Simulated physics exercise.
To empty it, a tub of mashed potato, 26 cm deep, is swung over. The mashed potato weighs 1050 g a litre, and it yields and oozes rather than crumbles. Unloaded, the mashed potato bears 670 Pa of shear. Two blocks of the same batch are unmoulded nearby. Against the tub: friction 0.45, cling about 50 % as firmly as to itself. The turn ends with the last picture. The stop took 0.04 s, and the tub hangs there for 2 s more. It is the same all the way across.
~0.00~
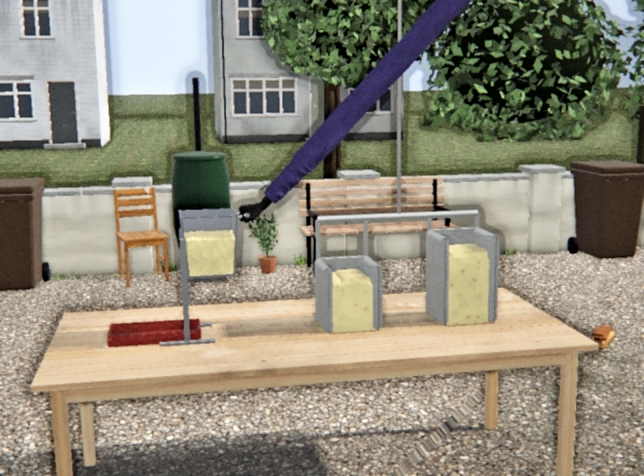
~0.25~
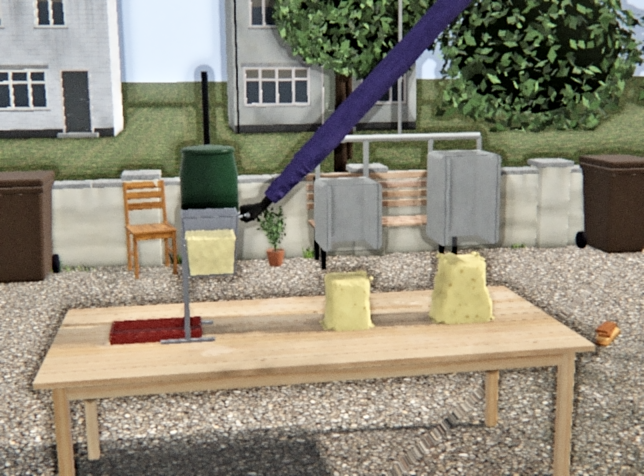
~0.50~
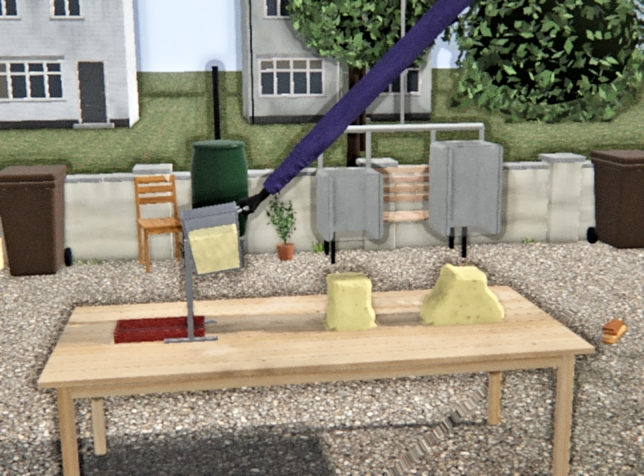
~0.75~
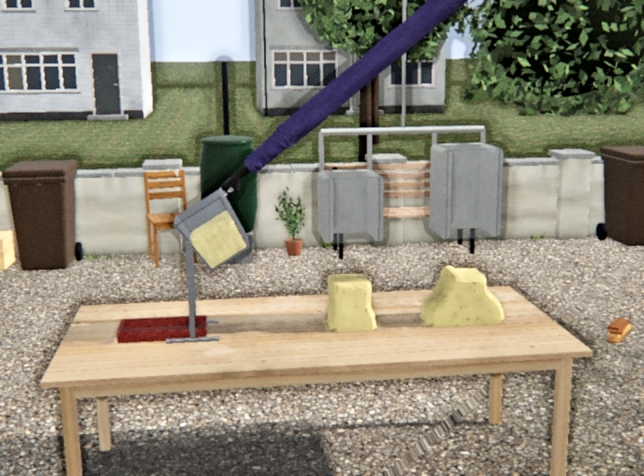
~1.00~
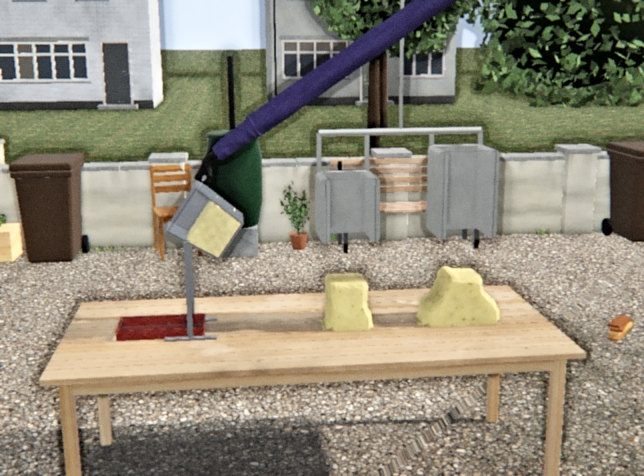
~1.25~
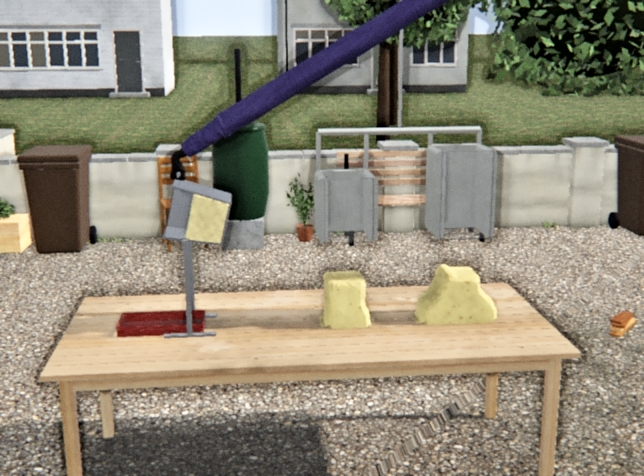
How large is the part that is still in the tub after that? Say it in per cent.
About 100 %.
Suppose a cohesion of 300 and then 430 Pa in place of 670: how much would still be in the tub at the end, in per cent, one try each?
In that order: 100 %, 100 %.
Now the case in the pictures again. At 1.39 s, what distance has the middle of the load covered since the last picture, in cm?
Some 0 cm.
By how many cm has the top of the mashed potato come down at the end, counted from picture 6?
Some 0 cm.
After 1.39 s, the tub is at 77 degrees and holds 100 %.
After 1.56 s, the tub is at 77 degrees and holds 100 %.
After 1.73 s, the tub is at 77 degrees and holds 100 %.
After 1.90 s, the tub is at 77 degrees and holds 100 %.
After 3.25 s, the tub is at 77 degrees and holds 100 %.
